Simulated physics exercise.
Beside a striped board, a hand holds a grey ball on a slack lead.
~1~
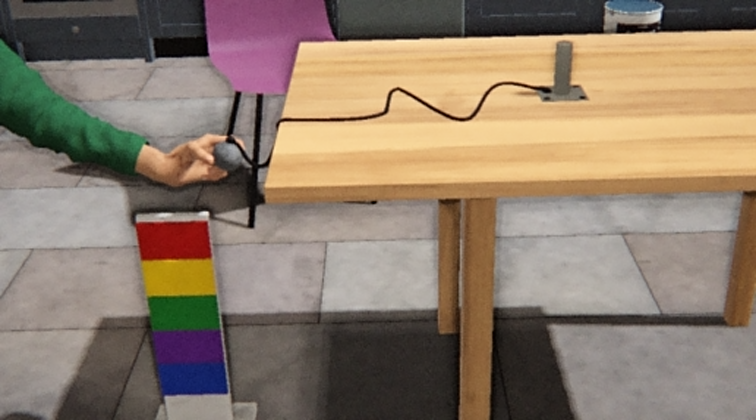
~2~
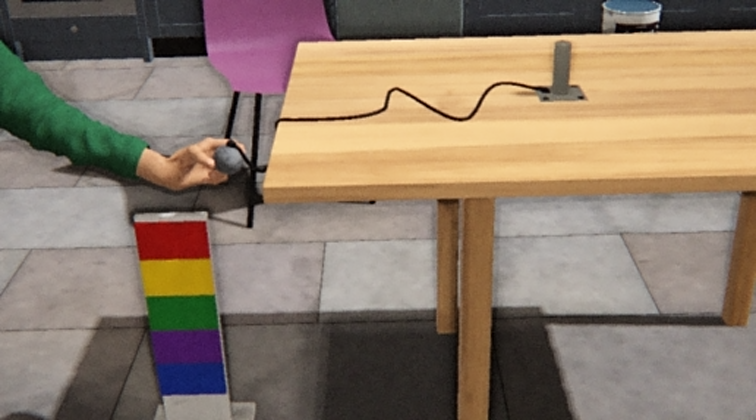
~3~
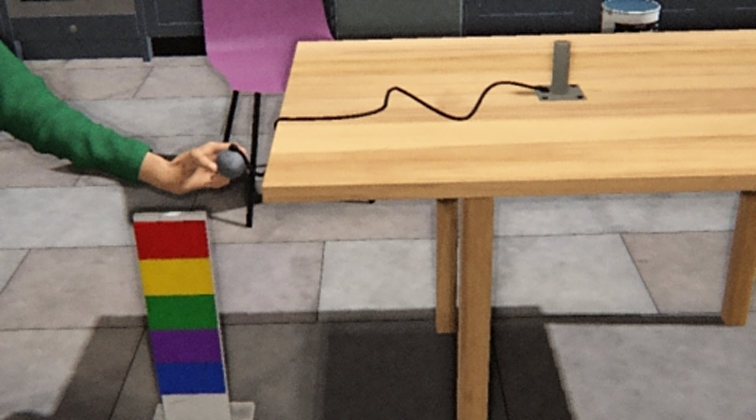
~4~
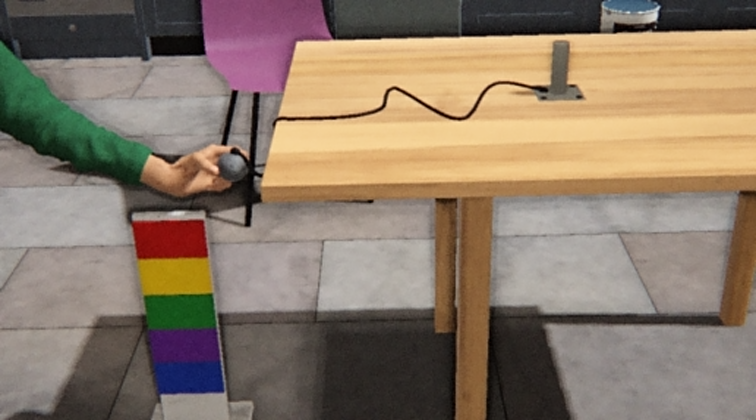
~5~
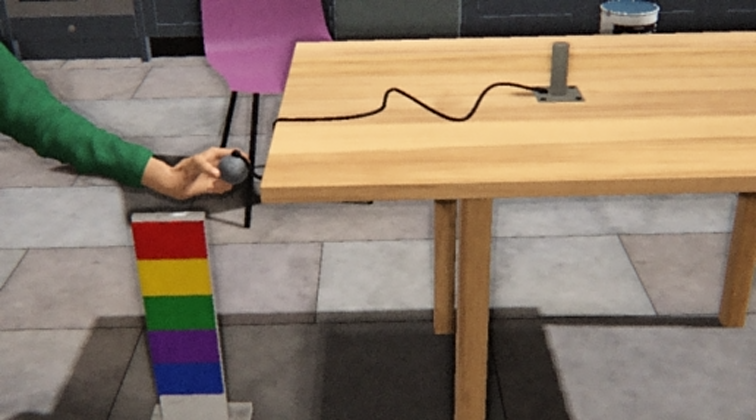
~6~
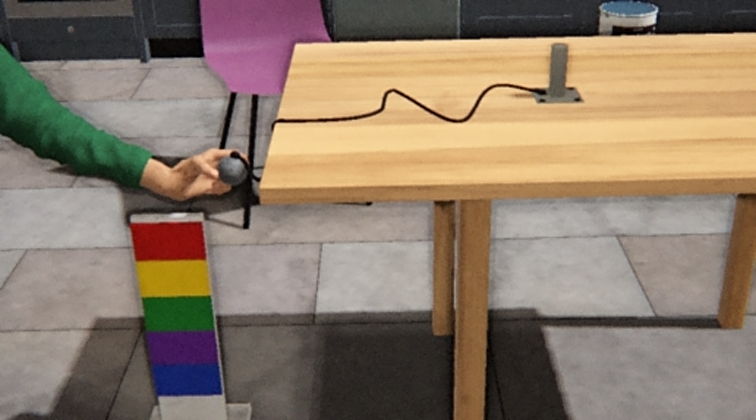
Beside a wooden table, a hand in a green sleeve held a small grey ball on a slack black lead above a striped board, and it barely moved, dipping only very slightly.
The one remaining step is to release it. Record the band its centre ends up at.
Centre ends at blue.
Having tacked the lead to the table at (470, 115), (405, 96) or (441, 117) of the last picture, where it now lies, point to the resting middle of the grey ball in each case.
Roughly (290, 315), (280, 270) and (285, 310).
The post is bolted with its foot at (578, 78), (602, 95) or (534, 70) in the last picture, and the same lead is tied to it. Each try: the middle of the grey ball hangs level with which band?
Going case by case, it's purple, purple and finally blue.
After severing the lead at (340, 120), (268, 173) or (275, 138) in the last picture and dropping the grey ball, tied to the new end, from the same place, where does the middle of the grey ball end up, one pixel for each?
So, going through them: (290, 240) first, (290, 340) next, (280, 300) last.
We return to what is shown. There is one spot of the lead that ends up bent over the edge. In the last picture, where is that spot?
It's the piece you see at (401, 94).
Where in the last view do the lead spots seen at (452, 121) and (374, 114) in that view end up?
The first one ends up at (370, 105) and the second one at (285, 193).
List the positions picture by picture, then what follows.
Grey ball (228, 155); red (173, 242); yellow (179, 279); green (184, 314); purple (189, 348); blue (193, 380), in the first picture.
Grey ball (228, 160); lead through (505, 84) (473, 114) (414, 98) (382, 111) (285, 121), in the second picture.
Grey ball (231, 163), in the third picture.
Grey ball (232, 167); lead through (503, 83) (471, 113) (412, 97) (379, 110) (282, 120), in the fourth picture.
Grey ball (233, 169), in the fifth picture.
Grey ball (232, 170); lead through (501, 85) (470, 116) (411, 99) (378, 112) (281, 123), in the sixth picture.
Soon after, ball near (331, 361); level with blue.
Then, ball near (277, 368); level with blue.
At rest, ball near (308, 370); level with blue. The blue one.
